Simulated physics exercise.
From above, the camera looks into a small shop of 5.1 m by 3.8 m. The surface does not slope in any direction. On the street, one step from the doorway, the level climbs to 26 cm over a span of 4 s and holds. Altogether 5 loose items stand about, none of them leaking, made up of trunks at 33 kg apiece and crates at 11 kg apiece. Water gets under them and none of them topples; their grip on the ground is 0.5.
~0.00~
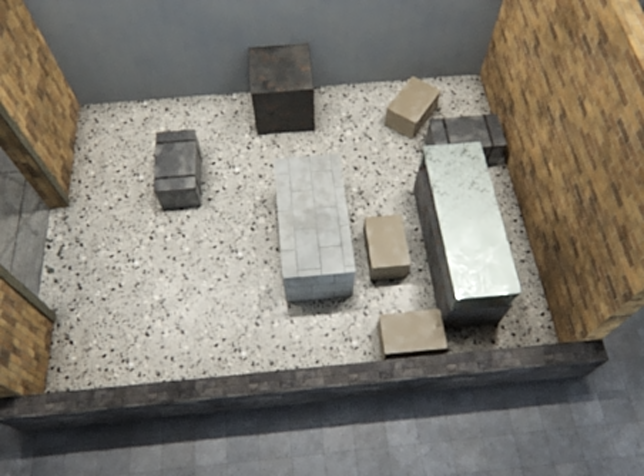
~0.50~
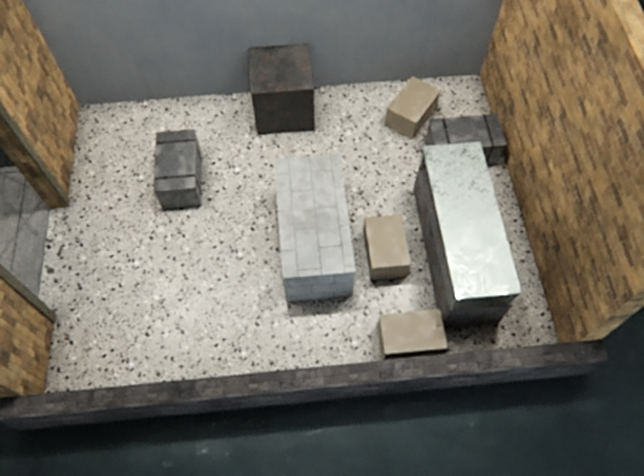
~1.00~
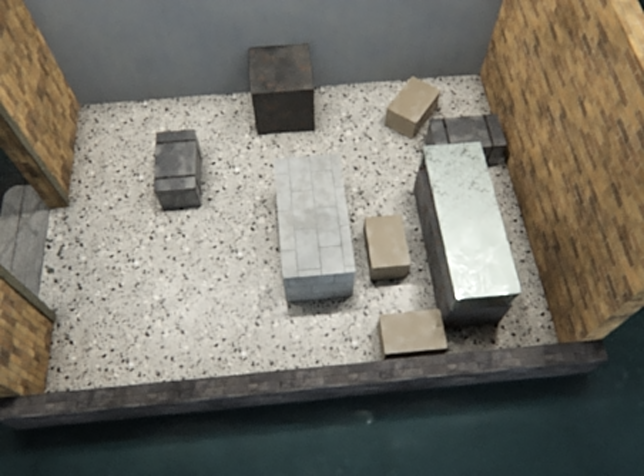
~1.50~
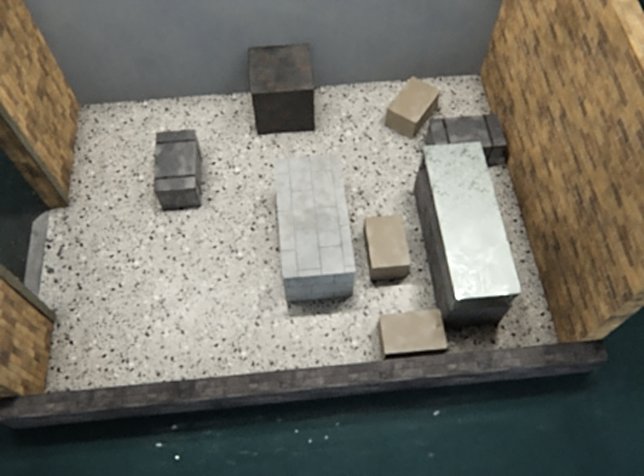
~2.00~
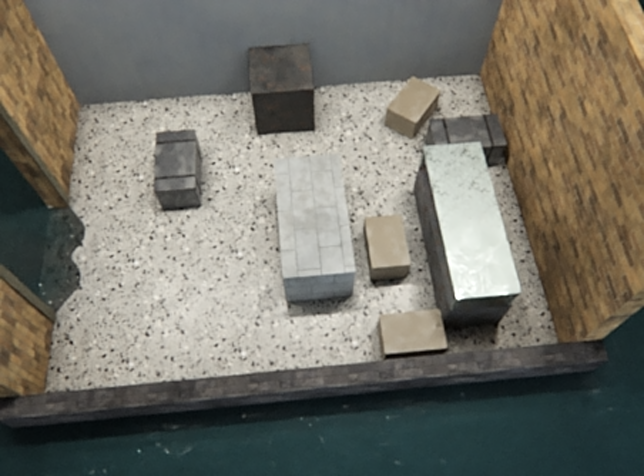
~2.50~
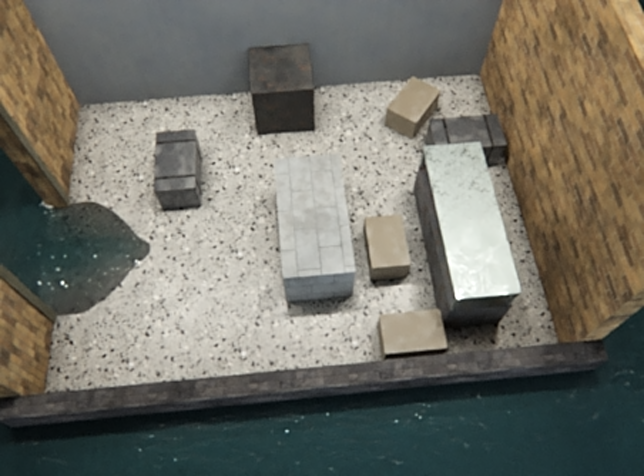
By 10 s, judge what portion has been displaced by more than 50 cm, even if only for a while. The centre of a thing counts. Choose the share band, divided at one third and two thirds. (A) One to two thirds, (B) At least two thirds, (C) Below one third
(B) At least two thirds.
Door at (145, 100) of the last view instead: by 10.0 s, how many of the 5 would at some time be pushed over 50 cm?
The answer then is 1.
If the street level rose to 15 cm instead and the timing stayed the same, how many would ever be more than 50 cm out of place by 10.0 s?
With that change, 0 of them.
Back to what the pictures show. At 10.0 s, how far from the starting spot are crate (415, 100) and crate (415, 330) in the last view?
The first is 60 cm from its start, the second 80 cm.
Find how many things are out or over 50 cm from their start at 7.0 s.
The number by then is 1.
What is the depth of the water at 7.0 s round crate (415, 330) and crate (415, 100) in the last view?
Some 8 cm at the first, some 3 cm at the second.
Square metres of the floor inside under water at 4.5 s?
At that time the wet patch spans about 7.0 m2.
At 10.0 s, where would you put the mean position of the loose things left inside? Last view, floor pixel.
Mean floor pixel: About (369, 166).
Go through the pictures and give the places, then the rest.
In the first frame, a trunk at (468, 132) rests on the ground; a trunk at (175, 159), on the bottom; 0.0 m2 under water; 0 of 5 have shifted.
In the second frame, a trunk at (468, 132), on the bottom; a trunk at (175, 159) rests on the ground; water covers 0.0 m2; 0 of 5 have shifted.
In the third frame, a trunk at (468, 132), on the bottom; a trunk at (175, 159) rests on the ground; water covers 0.0 m2; 0 of 5 have shifted.
In the fourth frame, a trunk at (468, 132), on the bottom; a trunk at (175, 159) rests on the ground; water covers 0.0 m2; 0 of 5 have shifted.
In the fifth frame, a trunk at (468, 132), on the bottom; a trunk at (175, 159) rests on the ground; 0.2 m2 under water; 0 of 5 have shifted.
In the sixth frame, a trunk at (468, 132) rests on the ground; a trunk at (175, 159), on the bottom; water covers 0.8 m2; 0 of 5 have shifted.
After 3.5 s 0 of 5 are over 50 cm from their spots; 0 afloat.
After 4.5 s 0 of 5 are over 50 cm from their spots; 0 afloat.
After 7.0 s 1 of 5 are over 50 cm from their spots; 2 afloat.
After 10.0 s 4 of 5 are over 50 cm from their spots, and 4 have been at some point; 4 afloat.
